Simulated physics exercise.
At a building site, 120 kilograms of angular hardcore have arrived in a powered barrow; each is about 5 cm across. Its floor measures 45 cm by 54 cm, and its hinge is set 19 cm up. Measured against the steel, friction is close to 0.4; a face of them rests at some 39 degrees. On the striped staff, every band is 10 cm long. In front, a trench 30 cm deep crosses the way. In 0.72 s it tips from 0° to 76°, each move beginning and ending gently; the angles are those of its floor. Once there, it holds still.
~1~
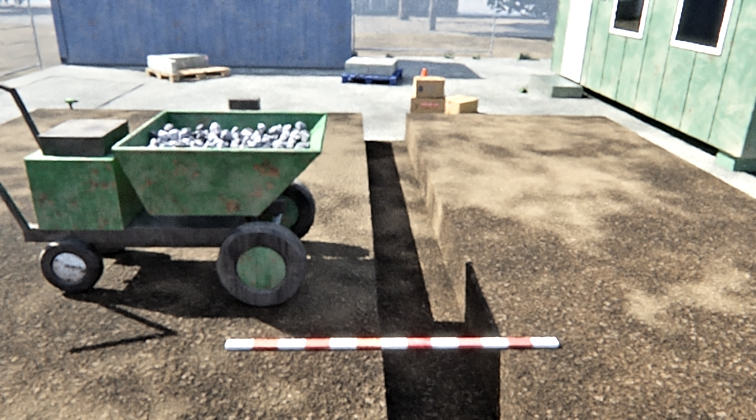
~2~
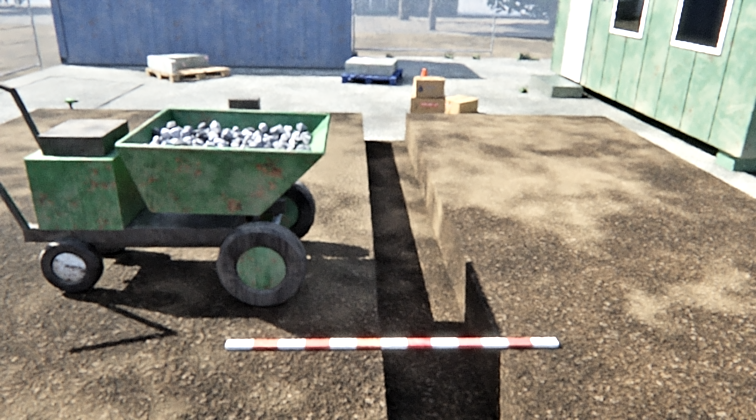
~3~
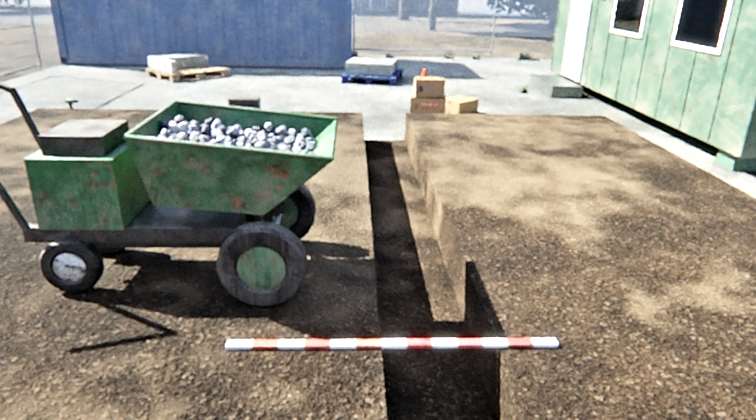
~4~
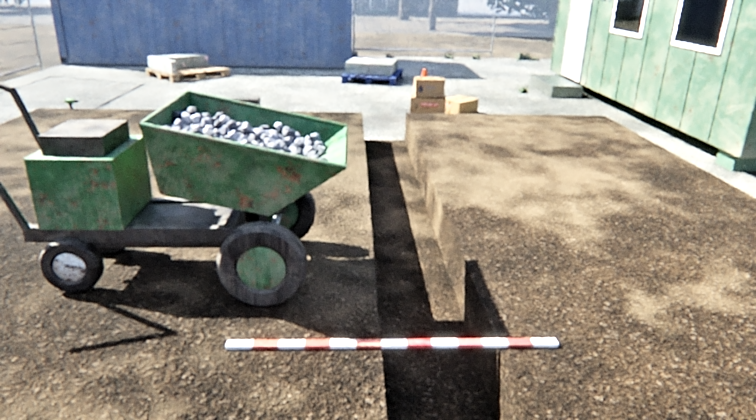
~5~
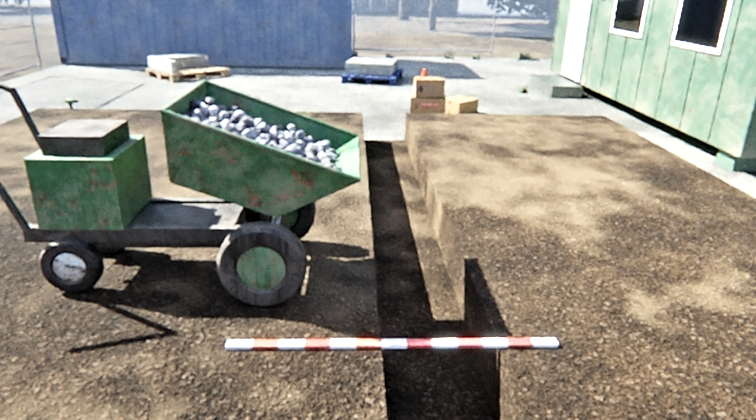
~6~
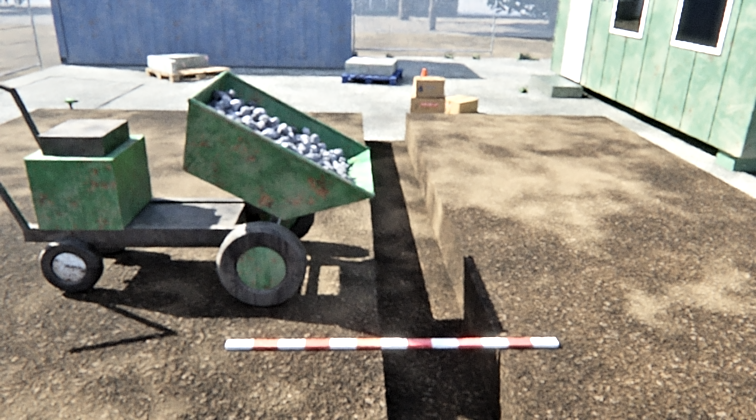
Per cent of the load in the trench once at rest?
About 100 %.
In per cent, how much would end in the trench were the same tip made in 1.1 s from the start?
With that timing, about 100 per cent.
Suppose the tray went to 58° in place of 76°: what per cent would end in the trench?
Roughly 40% would end there.
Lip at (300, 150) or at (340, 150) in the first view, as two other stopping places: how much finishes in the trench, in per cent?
Roughly 100 percent for the first, and 95 percent for the second.
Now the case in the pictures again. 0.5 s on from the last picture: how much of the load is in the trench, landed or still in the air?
Around 40 per cent of it, at that instant.
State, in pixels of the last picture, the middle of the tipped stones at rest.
Their middle is at about (429, 309).
Then, 0.2 s after the last picture the floor is at 64°, 100 % in the tray; the foremost stones are at (395, 245).
Then, 0.5 s after the last picture the floor is at 76°, 62 % in the tray, 38 % in the trench; the foremost stones are at (470, 339).
Then, 0.9 s after the last picture the floor is at 76°, 13 % in the tray, 87 % in the trench; the foremost stones are at (470, 288).
Then, 2.8 s after the last picture the floor is at 76°, 0 % in the tray, 100 % in the trench; the foremost stones are at (464, 270).
